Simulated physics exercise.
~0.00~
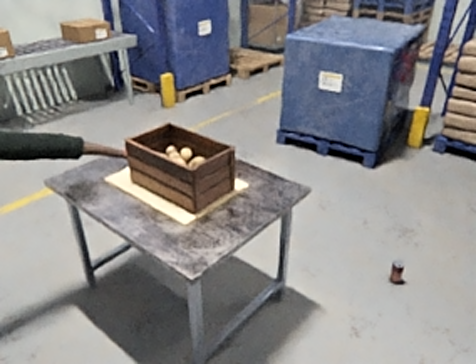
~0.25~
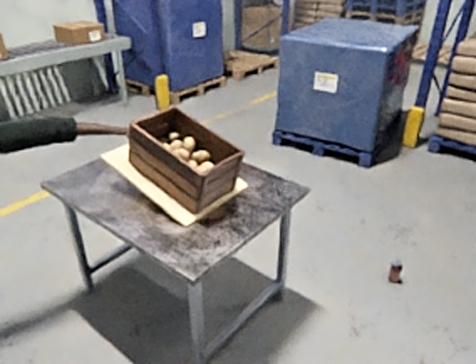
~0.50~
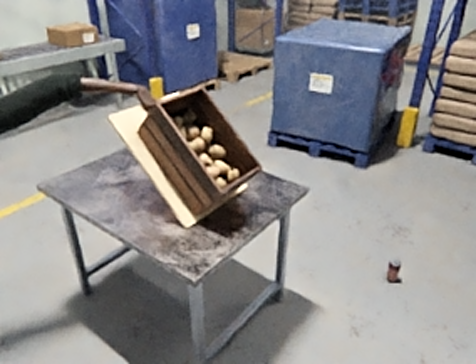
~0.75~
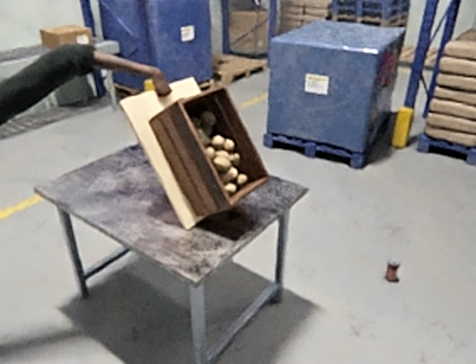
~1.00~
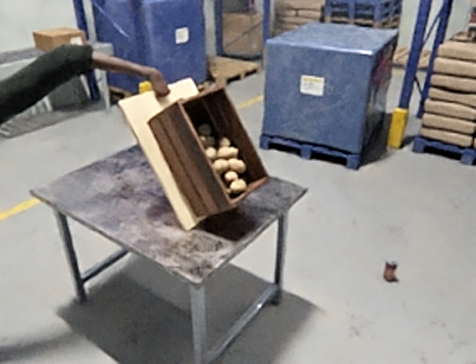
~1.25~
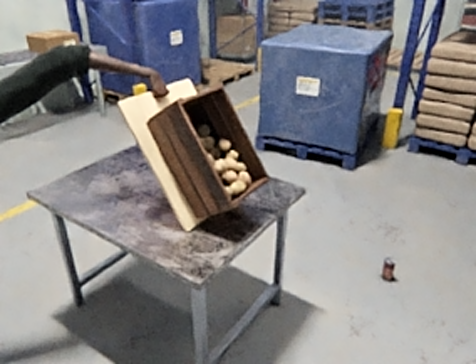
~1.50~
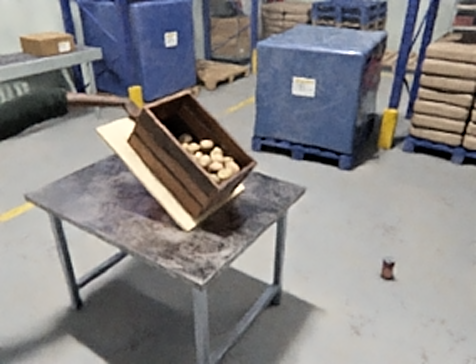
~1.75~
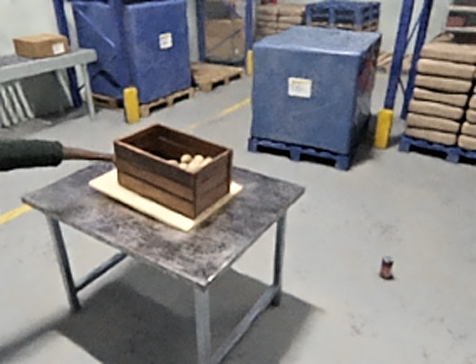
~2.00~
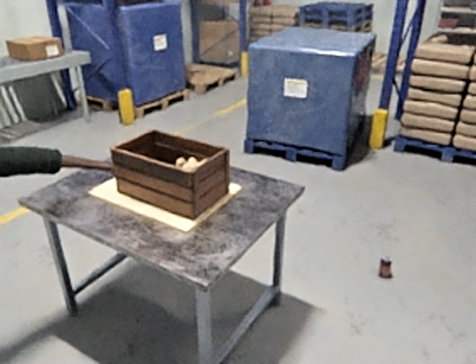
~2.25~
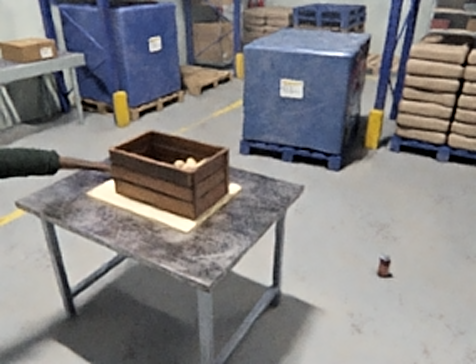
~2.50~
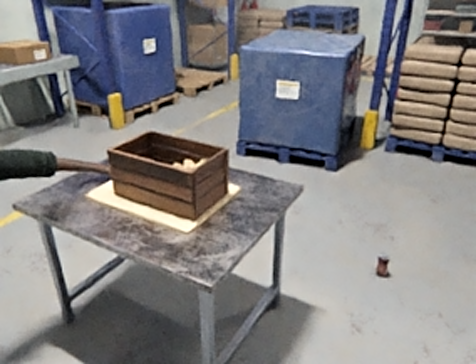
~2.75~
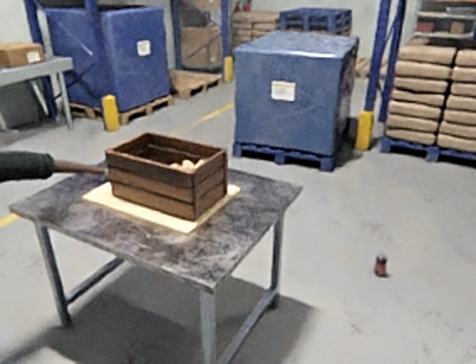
In this clip, a dark-sleeved arm raises the left side of a board on a table in a warehouse, steeply tipping the wooden crate of potatoes fixed to it, holds it briefly, then lowers it flat again, with the potatoes still inside the crate.
